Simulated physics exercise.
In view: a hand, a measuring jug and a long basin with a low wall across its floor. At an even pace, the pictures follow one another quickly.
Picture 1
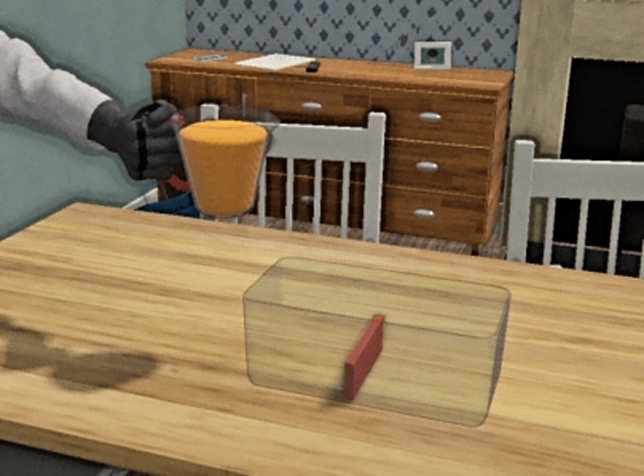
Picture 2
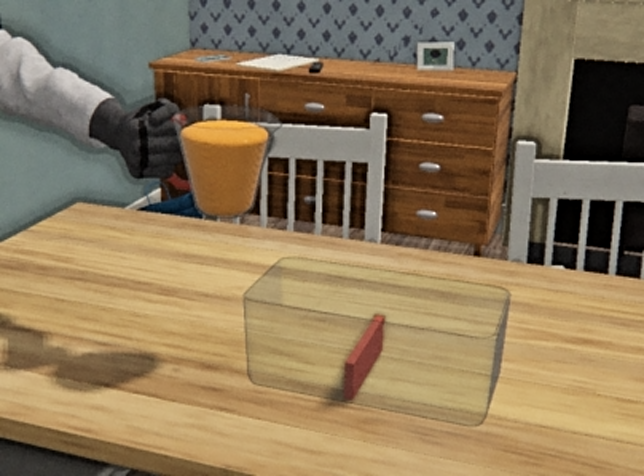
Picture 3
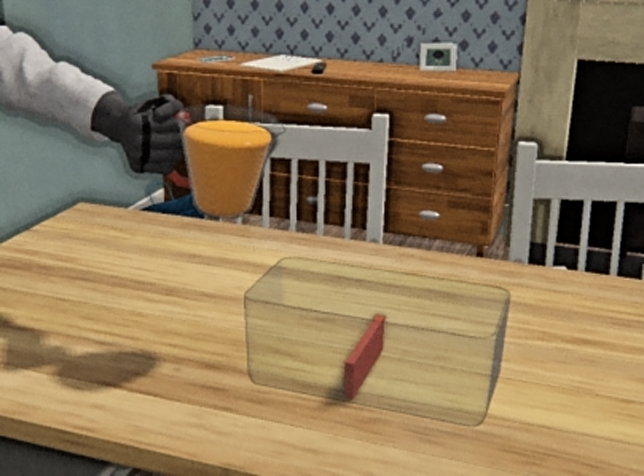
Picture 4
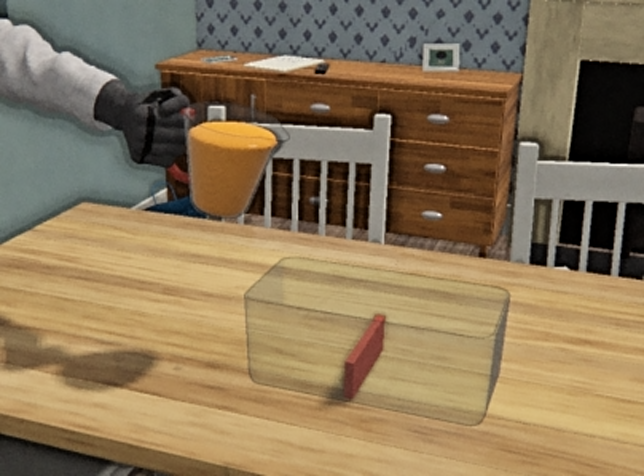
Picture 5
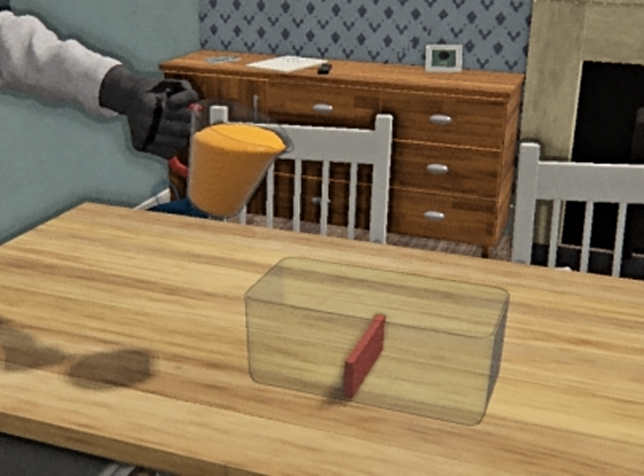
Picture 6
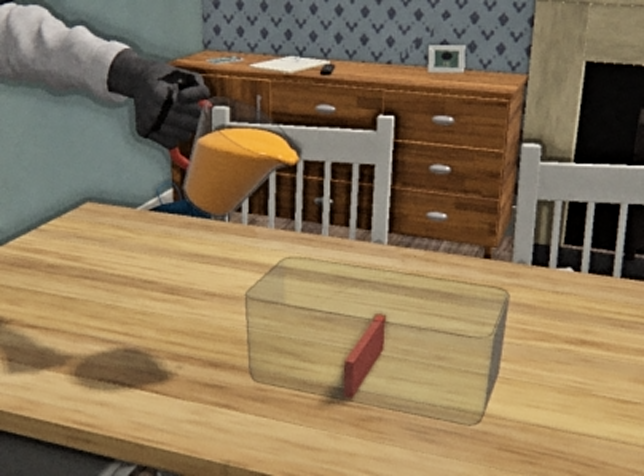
A dark-gloved hand in a pale sleeve holds a clear jug of orange liquid at upper left, seen from slightly above a wooden table in a room. A transparent basin with a low red wall across its floor sits on the table, before white chairs and a brown chest of drawers. The hand tilts the jug steadily rightward, the liquid reaching its lip, while the view drifts very slightly.
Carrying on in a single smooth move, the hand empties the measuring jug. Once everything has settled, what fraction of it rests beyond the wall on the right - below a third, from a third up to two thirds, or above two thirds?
The share that settles right of the wall is smaller than one third, as I see it.
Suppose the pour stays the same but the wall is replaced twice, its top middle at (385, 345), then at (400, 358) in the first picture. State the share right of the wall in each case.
Roughly 5 per cent first and roughly 15 per cent second.
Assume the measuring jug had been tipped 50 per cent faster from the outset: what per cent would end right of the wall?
About 5 %.
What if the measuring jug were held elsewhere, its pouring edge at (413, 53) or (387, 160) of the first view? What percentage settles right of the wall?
65 % and 95 %.
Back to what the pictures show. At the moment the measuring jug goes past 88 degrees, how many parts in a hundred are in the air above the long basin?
Roughly 25 percent.
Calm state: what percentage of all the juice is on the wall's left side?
Close to 90 per cent.
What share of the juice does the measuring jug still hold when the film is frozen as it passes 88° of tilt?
Remaining fraction: Approx. 50 %.
A moment on, the measuring jug is tipped on its side and 50 per cent is still to pour, 23 is left of the wall and 0 right of it.
Next, the measuring jug is tipped right over and 9 per cent is still to pour, 75 is left of the wall and 1 right of it.
Then the measuring jug is tipped right over and 0 per cent is still to pour, 90 is left of the wall and 4 right of it.
Later the measuring jug is tipped right over and 0 per cent is still to pour, 91 is left of the wall and 5 right of it.
Finally, 91 per cent lies left of the wall, 5 right of it and 4 outside.
